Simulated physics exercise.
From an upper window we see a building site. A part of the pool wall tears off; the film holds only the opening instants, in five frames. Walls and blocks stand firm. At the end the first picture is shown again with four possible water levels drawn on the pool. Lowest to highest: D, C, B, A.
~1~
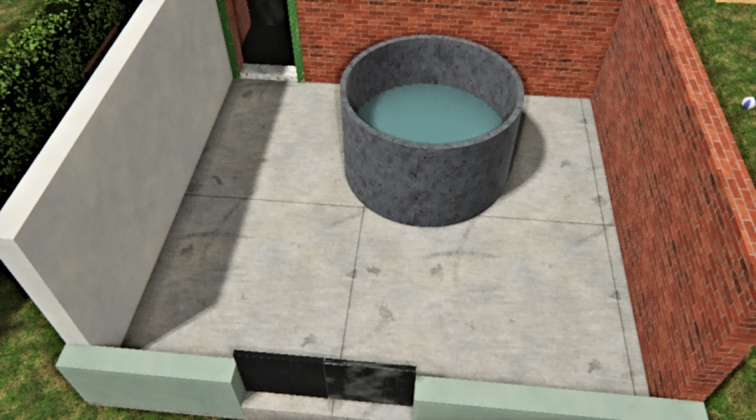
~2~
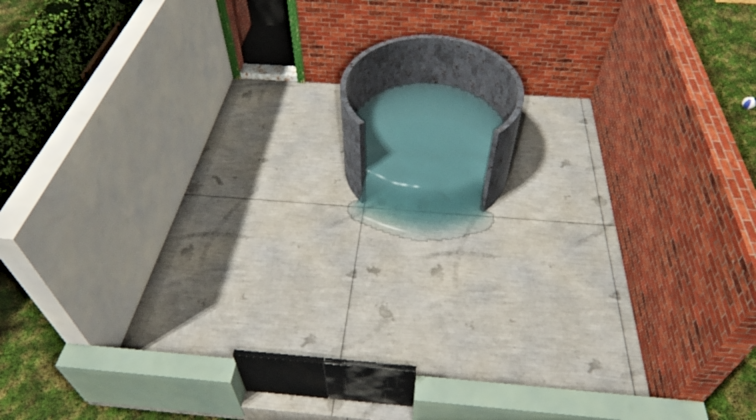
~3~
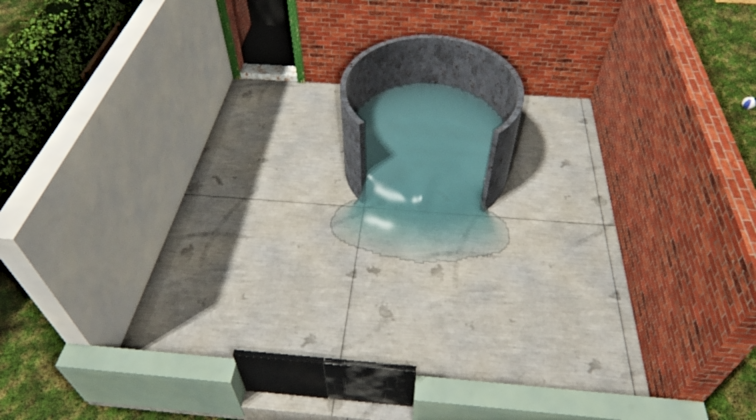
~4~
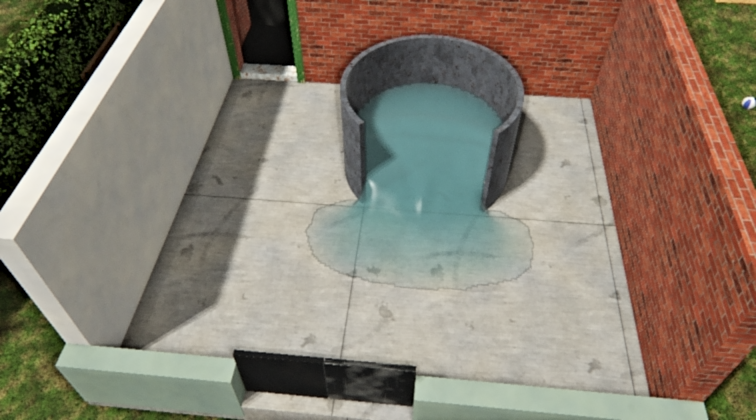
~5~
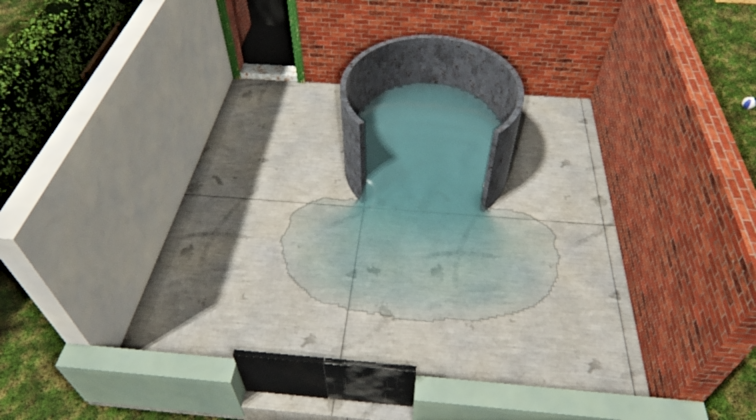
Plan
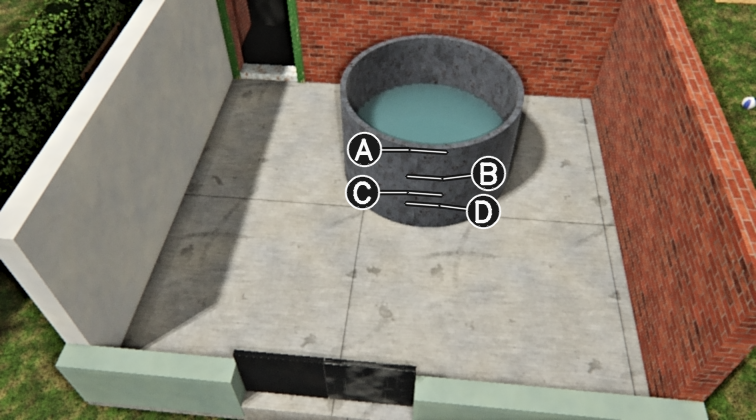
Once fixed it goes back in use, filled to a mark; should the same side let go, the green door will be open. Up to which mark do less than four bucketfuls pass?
Choose C.
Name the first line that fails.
That would be B.
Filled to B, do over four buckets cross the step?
Yes.
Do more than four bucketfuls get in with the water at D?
No, not at all.
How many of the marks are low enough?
Two of them.
In white, A at (427, 151); B at (425, 177); C at (424, 193); D at (423, 204); from the bottom up D, C, B, A.
With A, dozens of bucketfuls pour in.
With B, about 11 bucketfuls get in.
With C, a splash gets over, under a bucket.
With D, nothing gets over.
